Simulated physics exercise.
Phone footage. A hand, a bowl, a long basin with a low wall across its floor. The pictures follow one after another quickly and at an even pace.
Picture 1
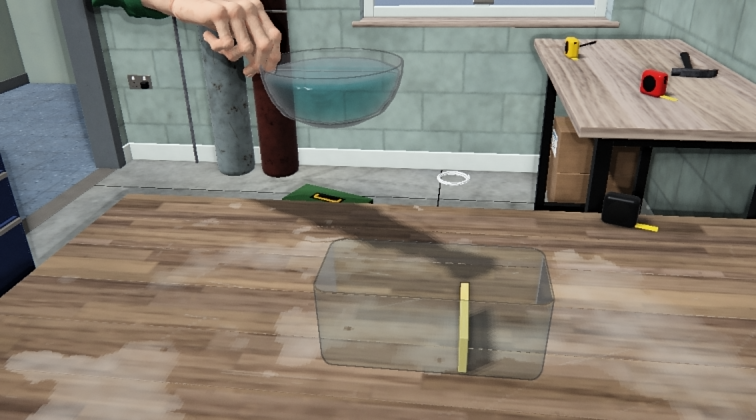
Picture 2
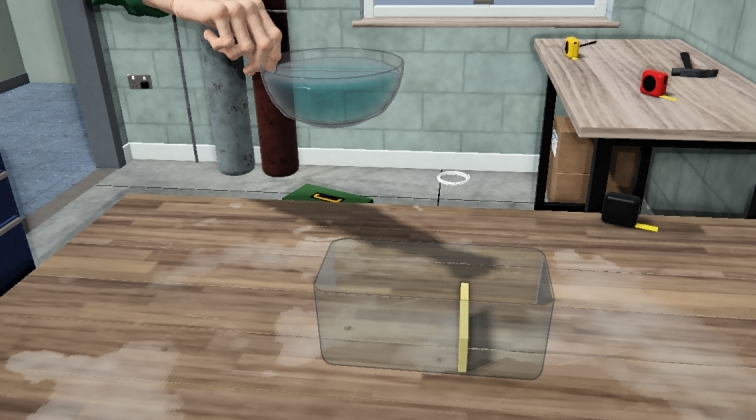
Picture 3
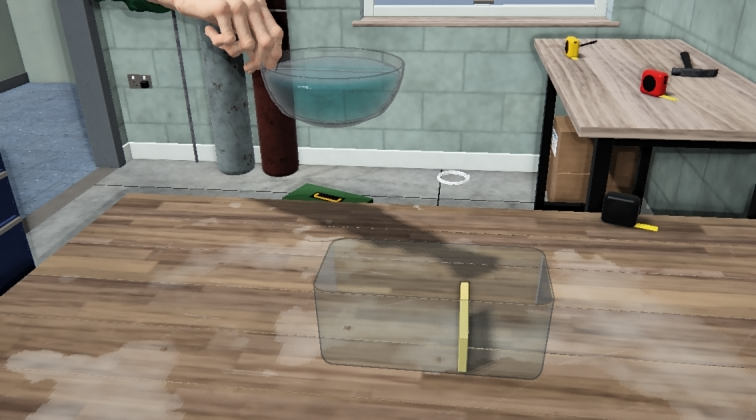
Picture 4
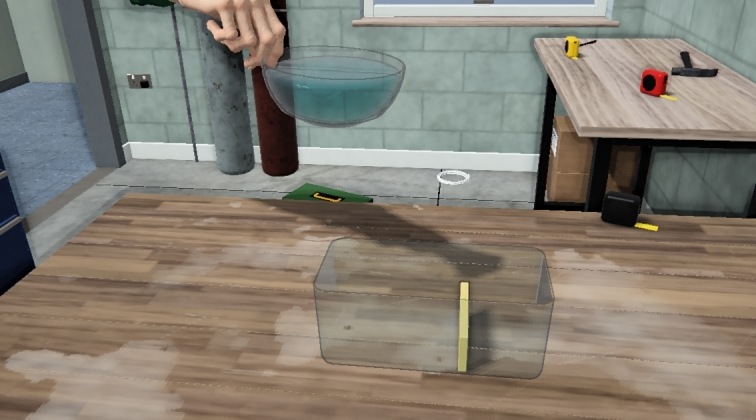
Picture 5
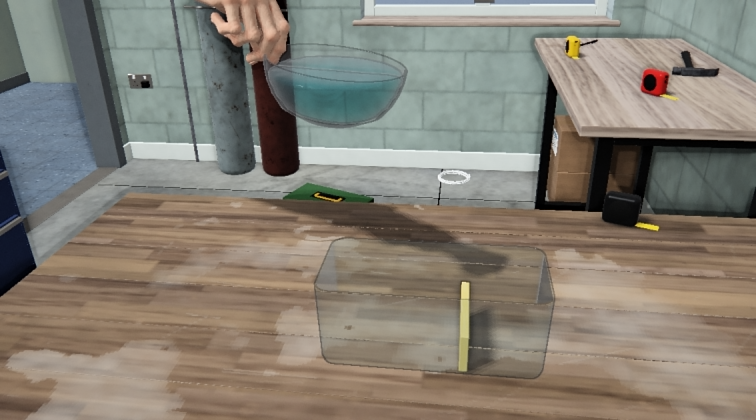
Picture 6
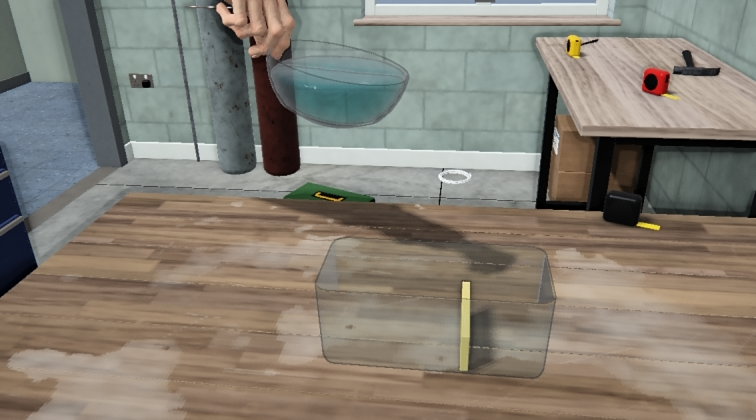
In a workshop, a hand slowly tilting a clear bowl of blue-green liquid rightward above a transparent basin with a yellow divider.
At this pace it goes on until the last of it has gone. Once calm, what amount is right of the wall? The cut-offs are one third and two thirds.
Lands in the middle band.
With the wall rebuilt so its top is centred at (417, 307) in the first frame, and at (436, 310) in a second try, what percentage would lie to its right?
About 80 % and 65 %.
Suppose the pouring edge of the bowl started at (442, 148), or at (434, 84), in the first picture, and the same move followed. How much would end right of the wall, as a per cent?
Estimate, first then second: 55 per cent and 55 per cent.
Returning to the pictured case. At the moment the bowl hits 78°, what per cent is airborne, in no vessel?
Estimated: 65 per cent or thereabouts.
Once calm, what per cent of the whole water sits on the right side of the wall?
Some 40 per cent.
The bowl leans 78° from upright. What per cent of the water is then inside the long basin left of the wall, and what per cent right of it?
You'd find 5 per cent on the left and 10 per cent on the right.
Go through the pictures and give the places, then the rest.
The first picture shows tilt 0°; pouring edge (402, 64); surface from (269, 69) to (401, 71); the long basin's rim runs from (323, 264) to (549, 276); the wall's top is at (465, 310).
The second picture shows tilt 1°; pouring edge (403, 65); surface from (269, 69) to (401, 72).
The third picture shows tilt 2°; pouring edge (403, 67); surface from (269, 68) to (401, 72).
The fourth picture shows tilt 5°; pouring edge (404, 70); surface from (270, 67) to (402, 74).
The fifth picture shows tilt 8°; pouring edge (406, 74); surface from (272, 65) to (404, 75).
The sixth picture shows tilt 13°; pouring edge (408, 79); surface from (275, 65) to (407, 75).
A moment on, the bowl is tipped on its side and 25 per cent is still to pour, 4 is left of the wall and 8 right of it.
Next, the bowl is tipped right over and 0 per cent is still to pour, 43 is left of the wall and 42 right of it.
Then the bowl is tipped right over and 0 per cent is still to pour, 51 is left of the wall and 41 right of it.
Later the bowl is tipped right over and 0 per cent is still to pour, 51 is left of the wall and 41 right of it.
Finally, 51 per cent lies left of the wall, 41 right of it and 8 outside.
